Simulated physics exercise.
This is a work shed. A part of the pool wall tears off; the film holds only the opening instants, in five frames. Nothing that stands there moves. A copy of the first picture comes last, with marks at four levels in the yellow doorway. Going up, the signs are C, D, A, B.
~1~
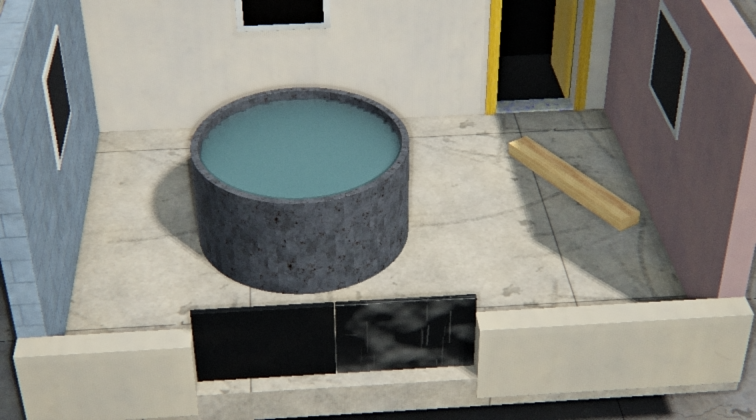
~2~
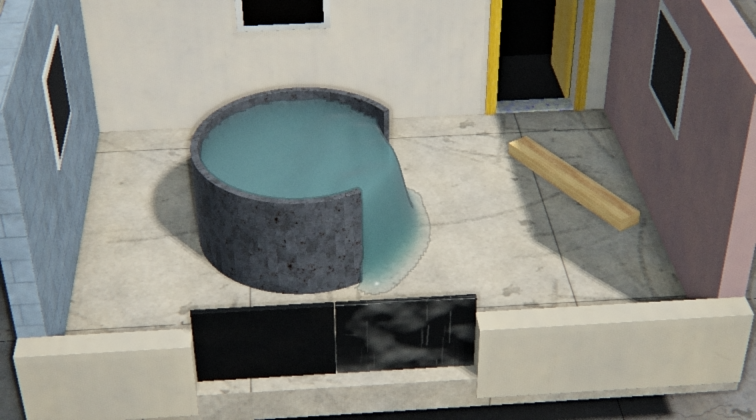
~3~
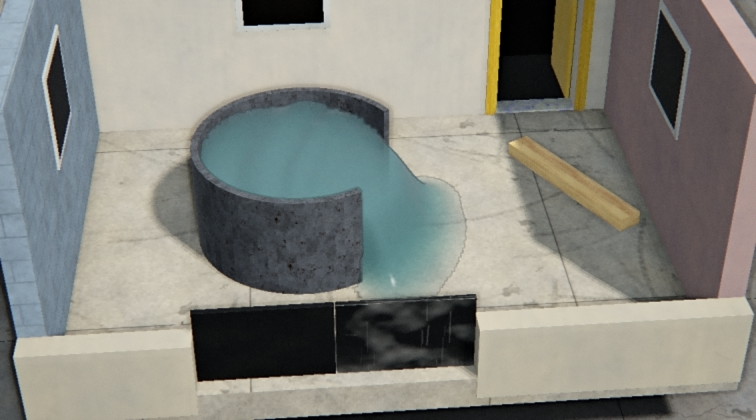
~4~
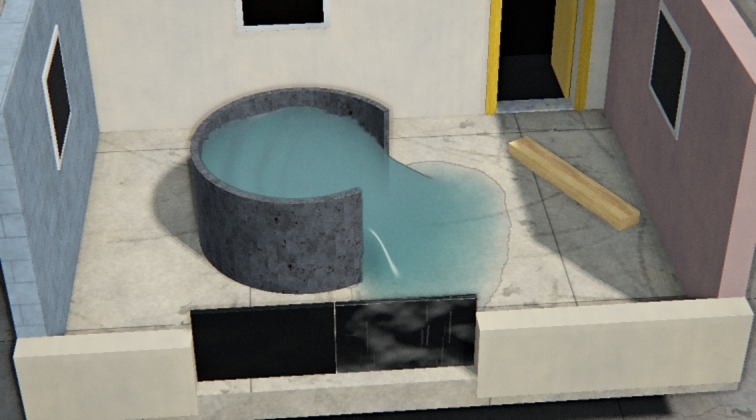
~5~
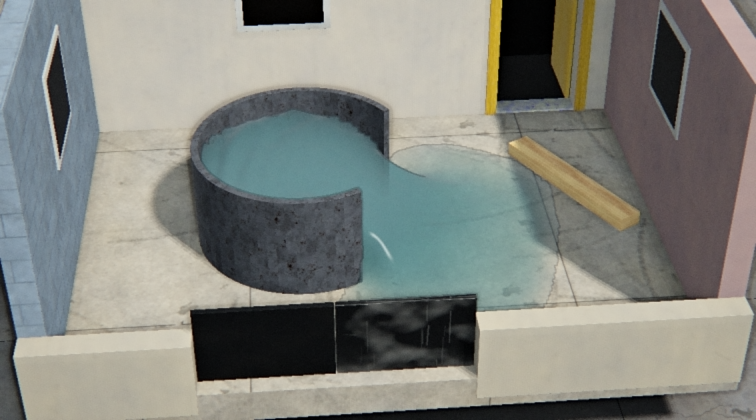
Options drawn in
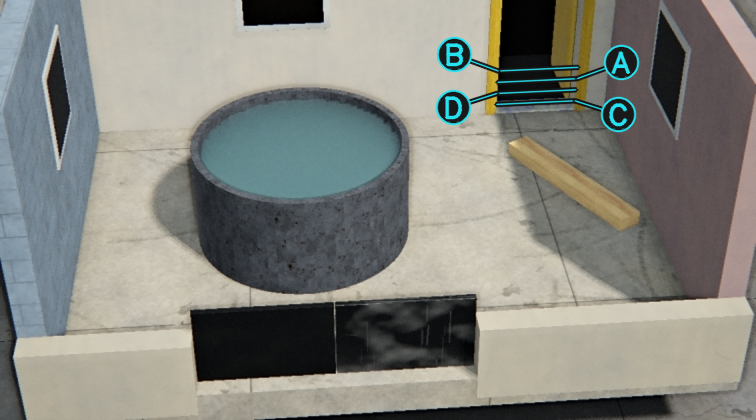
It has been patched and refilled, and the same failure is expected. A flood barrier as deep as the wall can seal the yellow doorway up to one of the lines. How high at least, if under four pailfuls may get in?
It is D.
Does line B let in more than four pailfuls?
No.
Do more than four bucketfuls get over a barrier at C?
Yes, it does.
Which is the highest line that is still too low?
It is C.
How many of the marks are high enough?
Three of them.
On the marked copy, A at (537, 80); B at (538, 69); C at (535, 102); D at (536, 91); from the bottom up C, D, A, B.
If A is chosen, nothing gets over.
If B is chosen, nothing gets over.
If C is chosen, about 13 bucketfuls get in.
If D is chosen, a splash gets over, under a bucket.
